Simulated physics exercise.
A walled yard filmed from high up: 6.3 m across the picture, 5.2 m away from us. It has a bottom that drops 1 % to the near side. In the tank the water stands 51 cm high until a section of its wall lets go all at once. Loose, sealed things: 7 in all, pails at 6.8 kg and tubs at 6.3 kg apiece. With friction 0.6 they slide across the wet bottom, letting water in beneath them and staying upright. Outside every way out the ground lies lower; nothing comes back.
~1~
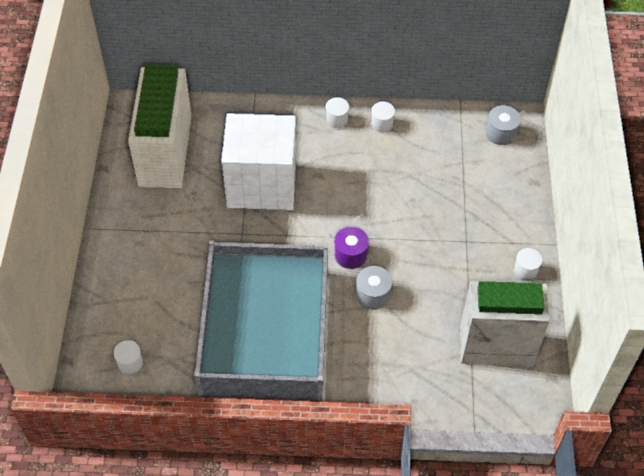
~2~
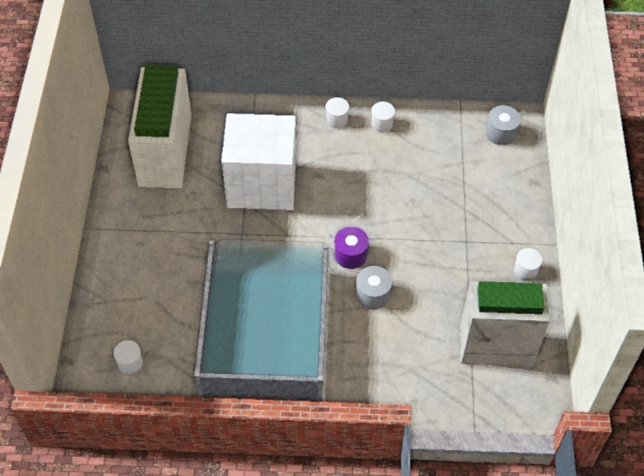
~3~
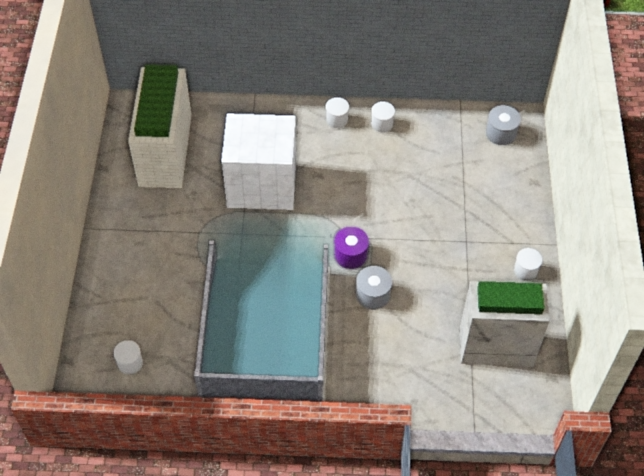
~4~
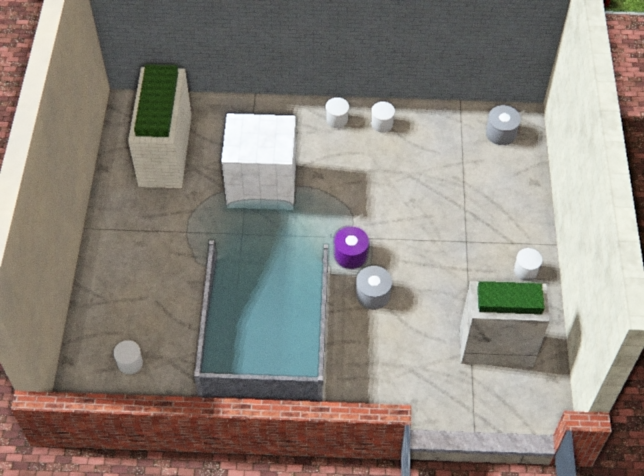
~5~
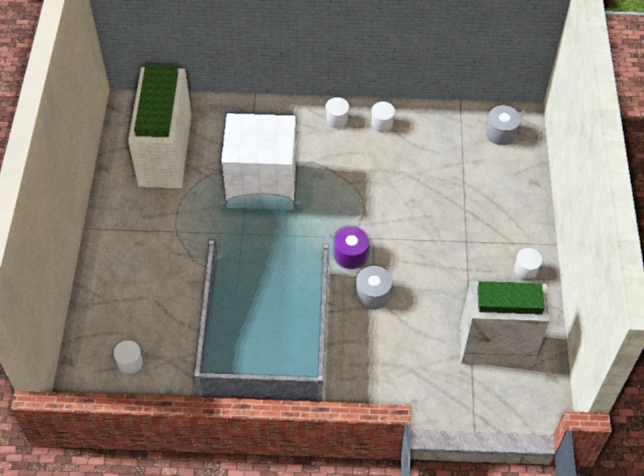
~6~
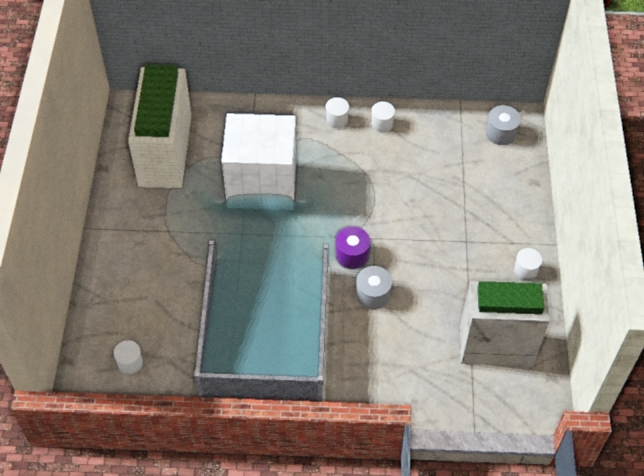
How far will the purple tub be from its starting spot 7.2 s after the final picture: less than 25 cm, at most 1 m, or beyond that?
Distance: Middling.
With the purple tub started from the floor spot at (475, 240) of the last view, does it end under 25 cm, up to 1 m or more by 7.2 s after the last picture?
Outcome: It is taken a long way.
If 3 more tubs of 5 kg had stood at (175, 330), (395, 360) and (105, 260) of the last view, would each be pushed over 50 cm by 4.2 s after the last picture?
Result, in listed order: Not exceeded / not exceeded / exceeded.
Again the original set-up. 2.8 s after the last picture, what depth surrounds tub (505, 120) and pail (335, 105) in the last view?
About 16 and 5 cm.
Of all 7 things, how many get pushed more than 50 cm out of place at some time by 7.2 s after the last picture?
I get 4.
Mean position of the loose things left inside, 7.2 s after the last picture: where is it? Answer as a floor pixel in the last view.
Mean position approx. (396, 264).
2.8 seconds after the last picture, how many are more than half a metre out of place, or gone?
The count is 2.
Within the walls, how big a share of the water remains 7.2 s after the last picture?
Roughly 98 percent.
Then, 0.9 s after the last picture the purple tub is near (362, 241), 0.1 m from its start, aground; 0 of 7 are out; 0 afloat.
Then, 2.8 s after the last picture the purple tub is near (393, 252), 0.6 m from its start, aground; 0 of 7 are out; 2 afloat.
Then, 4.8 s after the last picture the purple tub is near (395, 253), 0.6 m from its start, aground; 0 of 7 are out; 1 afloat.
Then, 7.2 s after the last picture the purple tub is near (397, 259), 0.6 m from its start, afloat; 0 of 7 are out; 2 afloat.
